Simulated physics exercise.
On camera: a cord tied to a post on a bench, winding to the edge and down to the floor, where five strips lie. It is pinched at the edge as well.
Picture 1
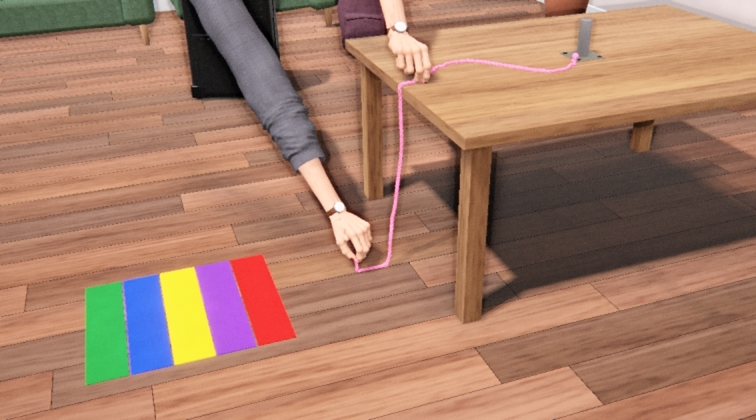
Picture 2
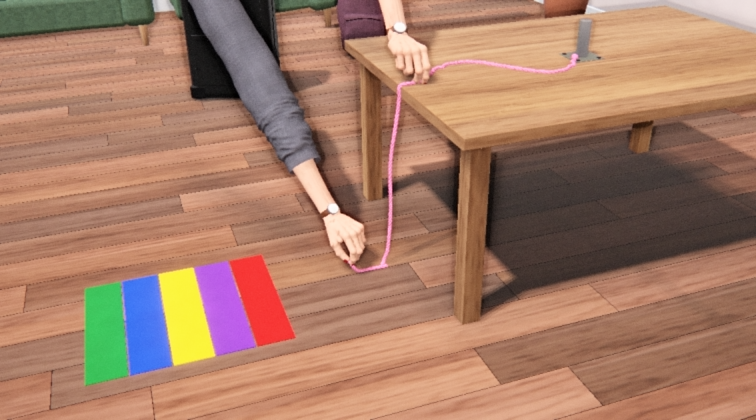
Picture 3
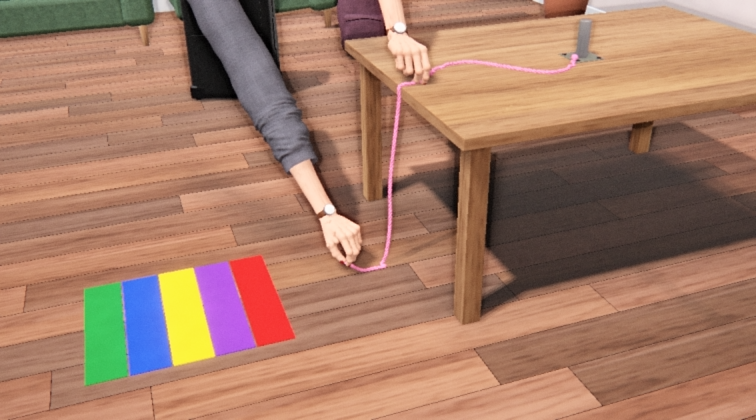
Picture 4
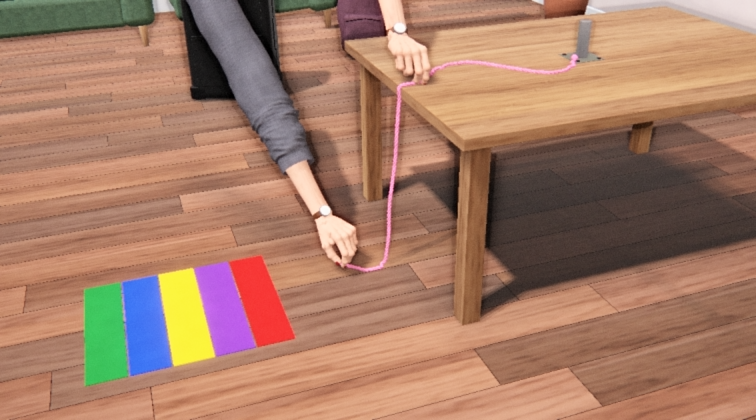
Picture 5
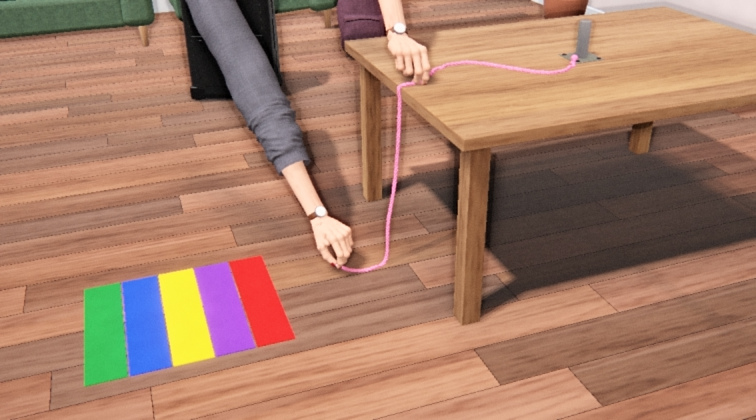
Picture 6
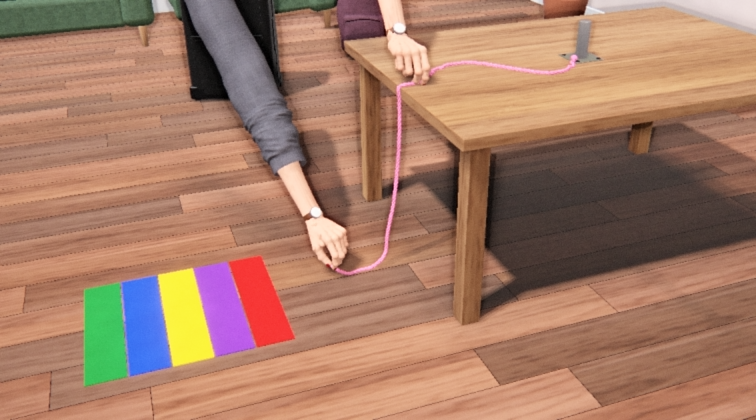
A hand near the floor slowly draws the loose end of a pink cord a short way left, while the other hand stays pinching it at the table's edge and the camera holds still. The view looks down on a room with a wood-plank floor and green seating behind. The cord runs from a small grey post on the wooden table, and green, blue, yellow, purple and red strips lie at lower left.
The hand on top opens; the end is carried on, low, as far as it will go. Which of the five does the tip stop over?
It gets as far as the blue strip.
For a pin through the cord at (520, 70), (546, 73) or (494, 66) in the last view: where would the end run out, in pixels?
Try by try, around (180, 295), (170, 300) and (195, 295).
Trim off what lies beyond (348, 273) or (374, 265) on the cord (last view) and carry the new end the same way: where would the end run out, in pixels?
About (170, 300) and (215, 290).
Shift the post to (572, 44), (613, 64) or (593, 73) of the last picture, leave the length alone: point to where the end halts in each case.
About (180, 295), (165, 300) and (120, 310).
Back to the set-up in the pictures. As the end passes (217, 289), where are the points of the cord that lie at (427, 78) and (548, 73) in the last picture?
At (390, 114), then (516, 67).
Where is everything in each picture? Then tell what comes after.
In the first frame, end (356, 260); red (271, 324); purple (232, 333); yellow (192, 342); blue (150, 351); green (107, 360).
In the second frame, end (350, 261); cord through (569, 66) (502, 66) (435, 69) (399, 103) (390, 176) (388, 247).
In the third frame, end (346, 262).
In the fourth frame, end (342, 264); cord through (569, 67) (502, 67) (435, 70) (399, 103) (393, 177) (387, 247).
In the fifth frame, end (337, 265).
In the sixth frame, end (332, 266); cord through (569, 67) (502, 67) (435, 70) (399, 103) (397, 176) (387, 247).
Early on, end near (217, 289); over purple.
Midway, end near (171, 298); over yellow.
At the end of the slack, end near (143, 304); over blue. The blue one.
